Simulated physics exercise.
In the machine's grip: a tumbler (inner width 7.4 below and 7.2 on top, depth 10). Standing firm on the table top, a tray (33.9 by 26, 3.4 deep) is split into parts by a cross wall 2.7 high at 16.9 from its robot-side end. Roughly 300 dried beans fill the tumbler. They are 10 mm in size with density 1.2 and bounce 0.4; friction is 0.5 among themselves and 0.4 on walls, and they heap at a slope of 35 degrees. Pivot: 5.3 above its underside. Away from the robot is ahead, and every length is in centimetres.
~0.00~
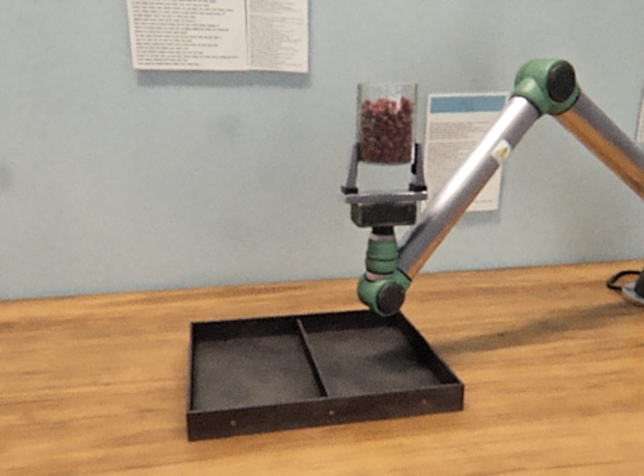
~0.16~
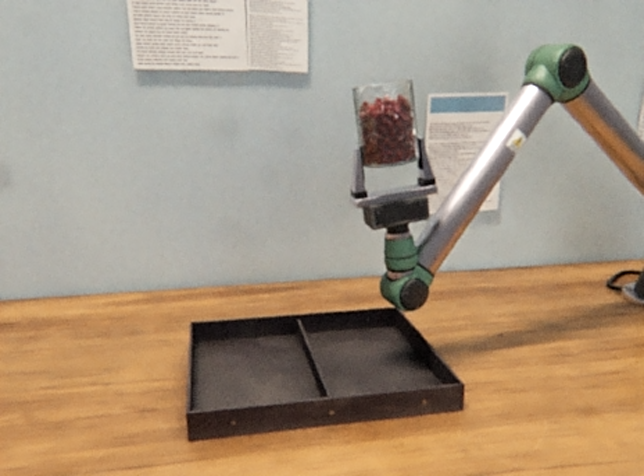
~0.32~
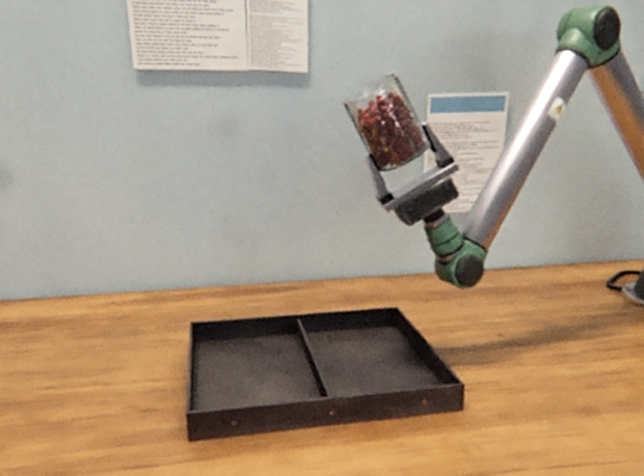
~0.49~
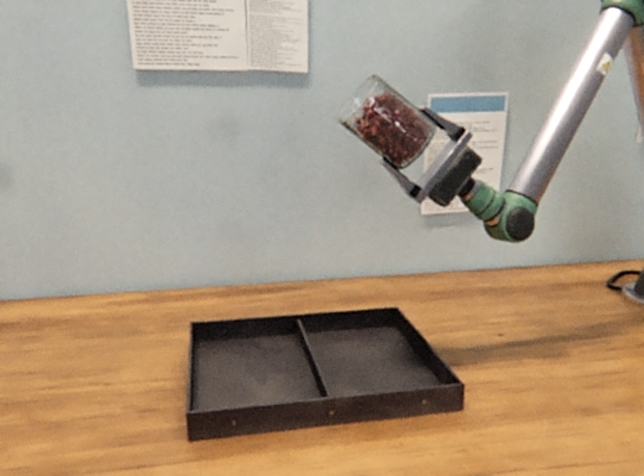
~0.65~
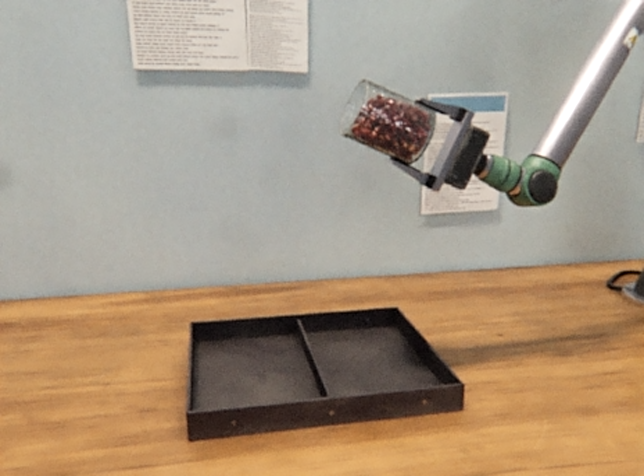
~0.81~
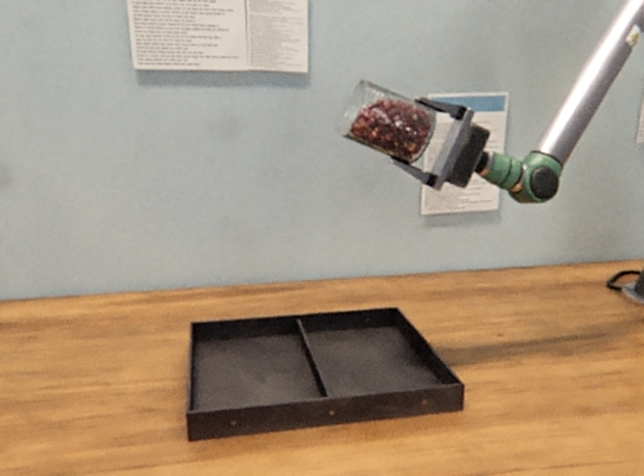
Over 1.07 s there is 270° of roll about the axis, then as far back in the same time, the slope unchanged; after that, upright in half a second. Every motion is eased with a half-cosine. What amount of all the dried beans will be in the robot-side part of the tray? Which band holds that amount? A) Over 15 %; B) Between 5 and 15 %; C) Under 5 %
(C) Under 5 %.
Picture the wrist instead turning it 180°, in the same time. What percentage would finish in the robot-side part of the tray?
Then about 0 percent.
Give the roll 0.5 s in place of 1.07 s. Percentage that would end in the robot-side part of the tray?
Then about 0 per cent.
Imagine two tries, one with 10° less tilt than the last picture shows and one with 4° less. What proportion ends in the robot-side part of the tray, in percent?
The first try gives around 0 percent, the second around 0 percent.
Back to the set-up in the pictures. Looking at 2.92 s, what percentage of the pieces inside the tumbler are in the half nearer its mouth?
Roughly 35 %.
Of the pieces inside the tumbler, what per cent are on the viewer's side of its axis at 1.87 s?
I'd put it at about 55 per cent.
After 1.87 s, tipped 68°, highest piece 38 above the table; 298 in the tumbler, 1 in the far-side part, 1 in flight or on a rim.
After 2.92 s, tipped 68°, highest piece 38 above the table; 294 in the tumbler, 5 in the far-side part, 1 in the robot-side part.
After 3.65 s, upright, highest piece 40 above the table; 293 in the tumbler, 6 in the far-side part, 1 in the robot-side part.
After 4.35 s, upright, highest piece 40 above the table; 293 in the tumbler, 6 in the far-side part, 1 in the robot-side part.
At rest, 293 in the tumbler, 6 in the far-side part, 1 in the robot-side part. That is 0 % in the robot-side part of the tray.
